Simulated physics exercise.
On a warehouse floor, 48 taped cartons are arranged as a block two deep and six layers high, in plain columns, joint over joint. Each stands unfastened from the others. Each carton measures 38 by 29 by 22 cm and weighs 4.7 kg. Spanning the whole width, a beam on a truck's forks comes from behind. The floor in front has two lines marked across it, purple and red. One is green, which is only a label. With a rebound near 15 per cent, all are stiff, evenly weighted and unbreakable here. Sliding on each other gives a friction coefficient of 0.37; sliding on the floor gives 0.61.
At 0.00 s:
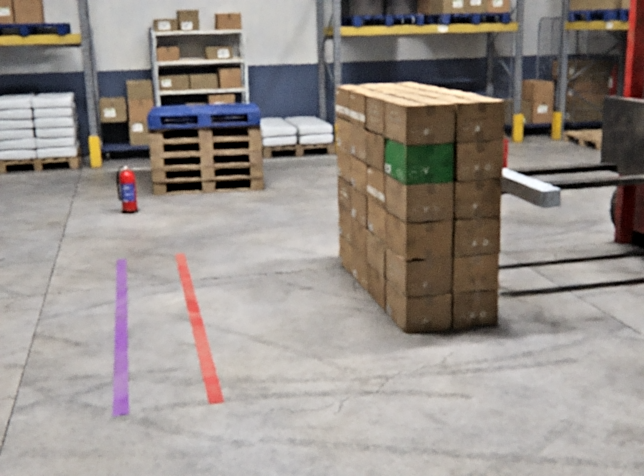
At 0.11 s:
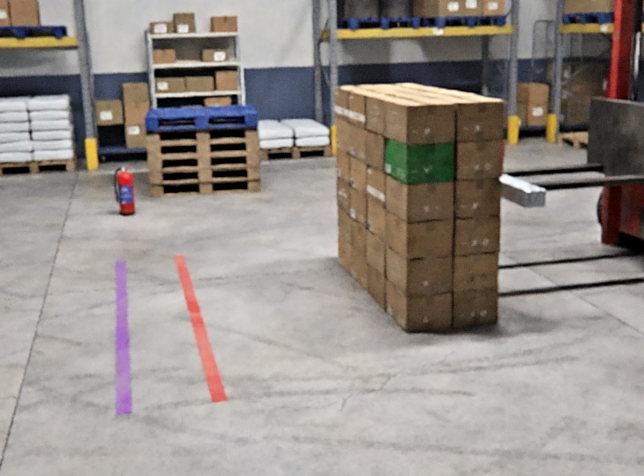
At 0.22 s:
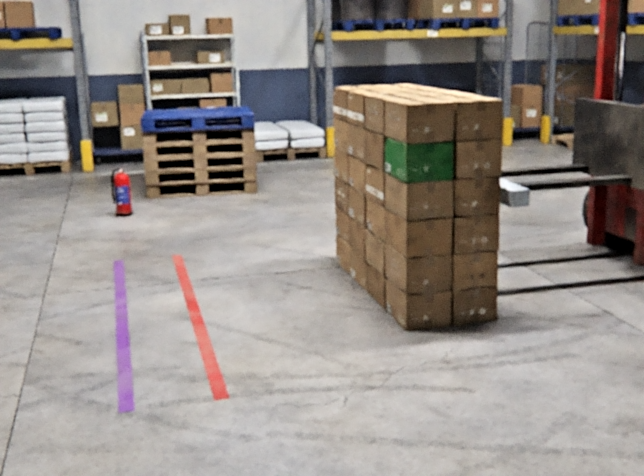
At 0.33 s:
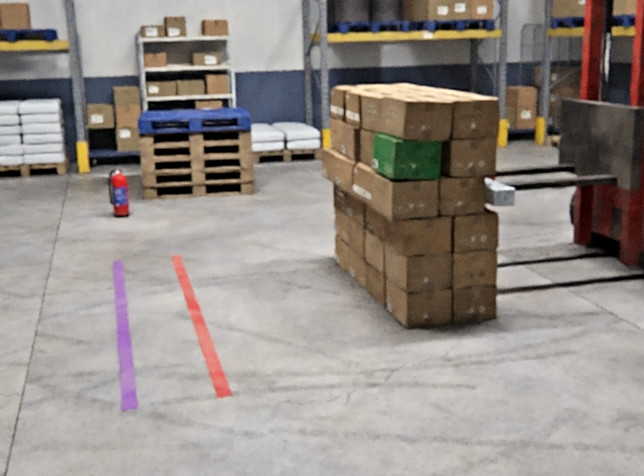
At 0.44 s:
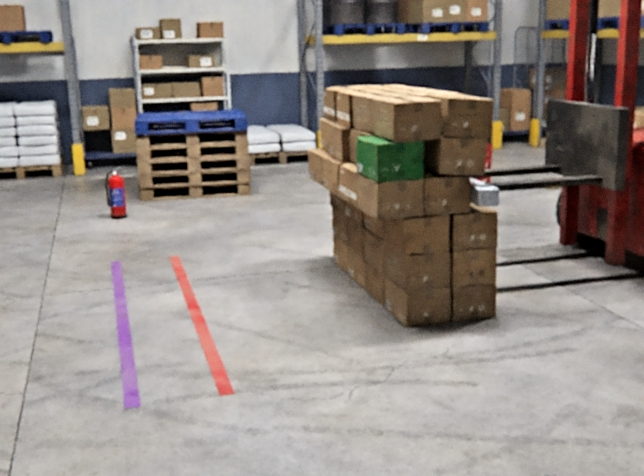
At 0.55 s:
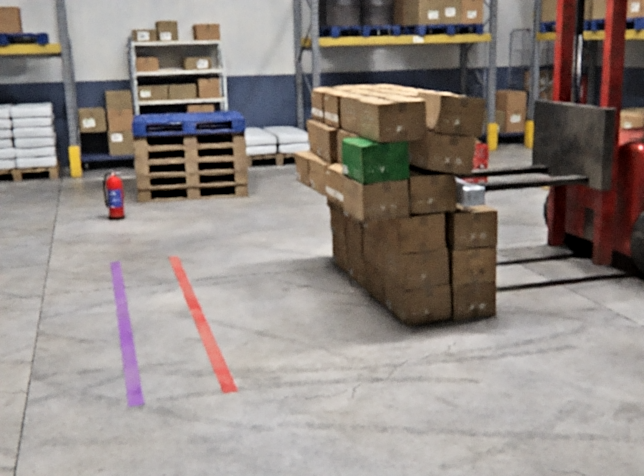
To begin with, a block of cartons, one of them green, stands still on a warehouse floor near purple and red lines as a forklift's beam closes in from the right. The beam then meets the upper part of the stack, and the higher cartons, including the green one, slide left and tilt slightly.
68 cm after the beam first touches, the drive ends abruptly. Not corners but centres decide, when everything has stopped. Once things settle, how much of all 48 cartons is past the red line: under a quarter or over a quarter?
Under a quarter.
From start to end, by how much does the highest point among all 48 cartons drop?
By about 40 cm, start to end.
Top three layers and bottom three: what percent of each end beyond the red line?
Of the top ones 20 percent, of the bottom ones 0 percent.
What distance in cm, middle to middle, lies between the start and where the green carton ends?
I'd say the green one ends up around 140 cm away.
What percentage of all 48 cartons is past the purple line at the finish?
That would be roughly 5 percent of them.
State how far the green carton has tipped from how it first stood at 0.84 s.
Tilt: Approx. 30°.
After 0.84 s, none of the 48 cartons past the red line, 38 disturbed; green carton 31° from how it stood, 14 cm lower.
After 1.28 s, 3 of the 48 cartons past the red line; green carton on its side.
In the end (2.8 s), 6 of the 48 cartons past the red line; green carton on its side. That is 12 per cent. From the last view, middles, green carton near (236, 314).
